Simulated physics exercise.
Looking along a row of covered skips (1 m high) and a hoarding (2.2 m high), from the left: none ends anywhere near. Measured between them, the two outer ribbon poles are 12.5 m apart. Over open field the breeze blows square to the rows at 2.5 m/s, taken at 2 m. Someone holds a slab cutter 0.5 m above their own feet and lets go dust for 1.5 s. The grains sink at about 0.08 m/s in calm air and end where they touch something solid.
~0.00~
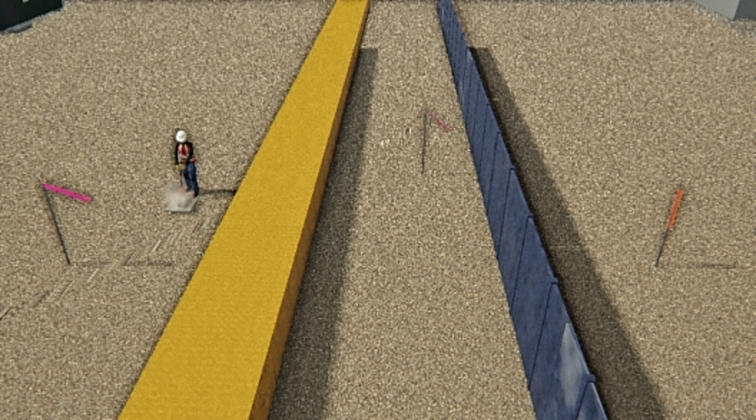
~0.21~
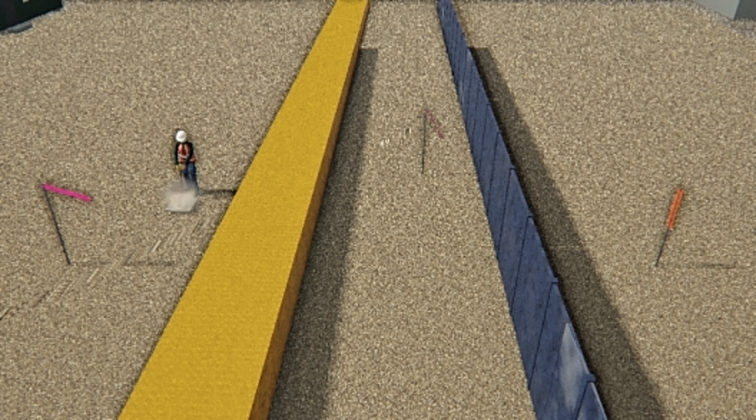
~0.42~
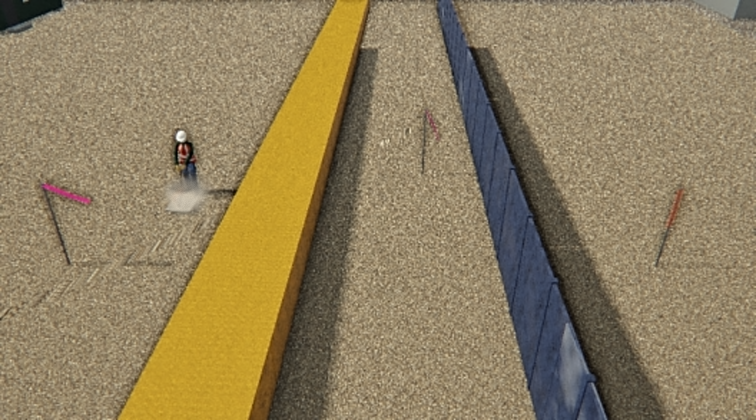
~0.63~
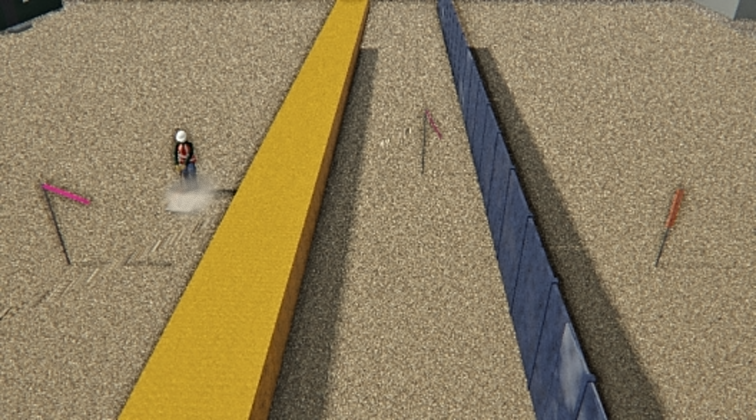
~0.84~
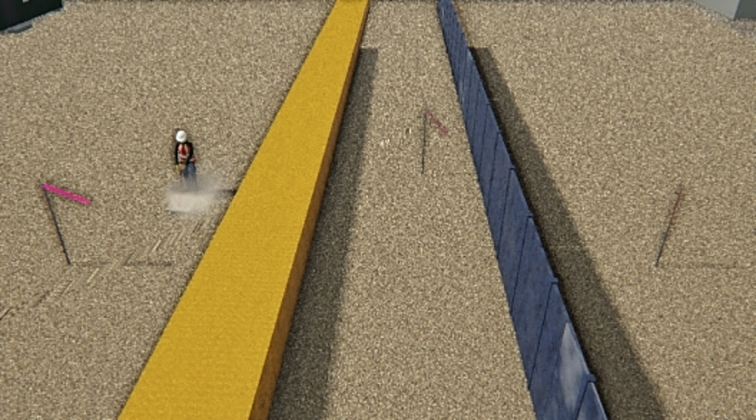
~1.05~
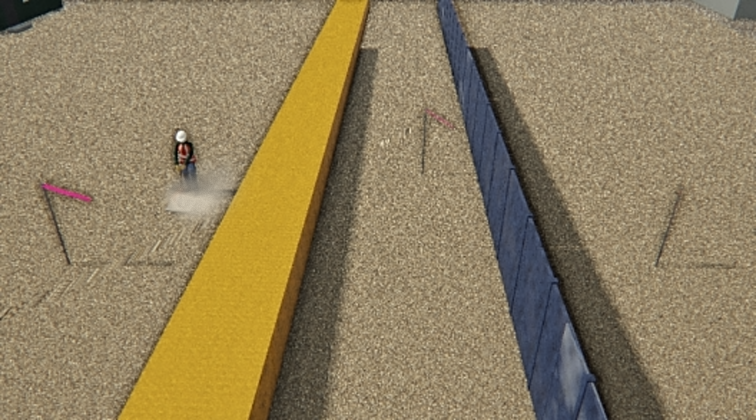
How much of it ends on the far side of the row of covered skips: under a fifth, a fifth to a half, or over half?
Result: Share past it at the end = majority.
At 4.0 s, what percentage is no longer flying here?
Close to 20 percent of it.
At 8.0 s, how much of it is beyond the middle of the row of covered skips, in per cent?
Around 65 percent.
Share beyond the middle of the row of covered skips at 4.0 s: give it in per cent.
I'd put it at about 50 percent.
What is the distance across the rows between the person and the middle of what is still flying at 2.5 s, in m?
I'd put it at close to 1.5 metres.
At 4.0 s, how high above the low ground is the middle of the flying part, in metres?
Middle height: Approx. 1.6 m.
After 2.5 s, 4 % is no longer flying here, and 15 % is beyond the row of covered skips; the middle of what still flies is 0.8 m above the low ground, near (230, 185).
After 4.0 s, 18 % is no longer flying here, and 52 % is beyond the row of covered skips; the middle of what still flies is 1.5 m above the low ground, near (309, 160).
After 8.0 s, 38 % is no longer flying here, and 67 % is beyond the row of covered skips; the middle of what still flies is 3.1 m above the low ground, near (695, 104).
After 20.0 s, 73 % is no longer flying here, and 67 % is beyond the row of covered skips.
After 45.0 s, 97 % is no longer flying here, and 67 % is beyond the row of covered skips.
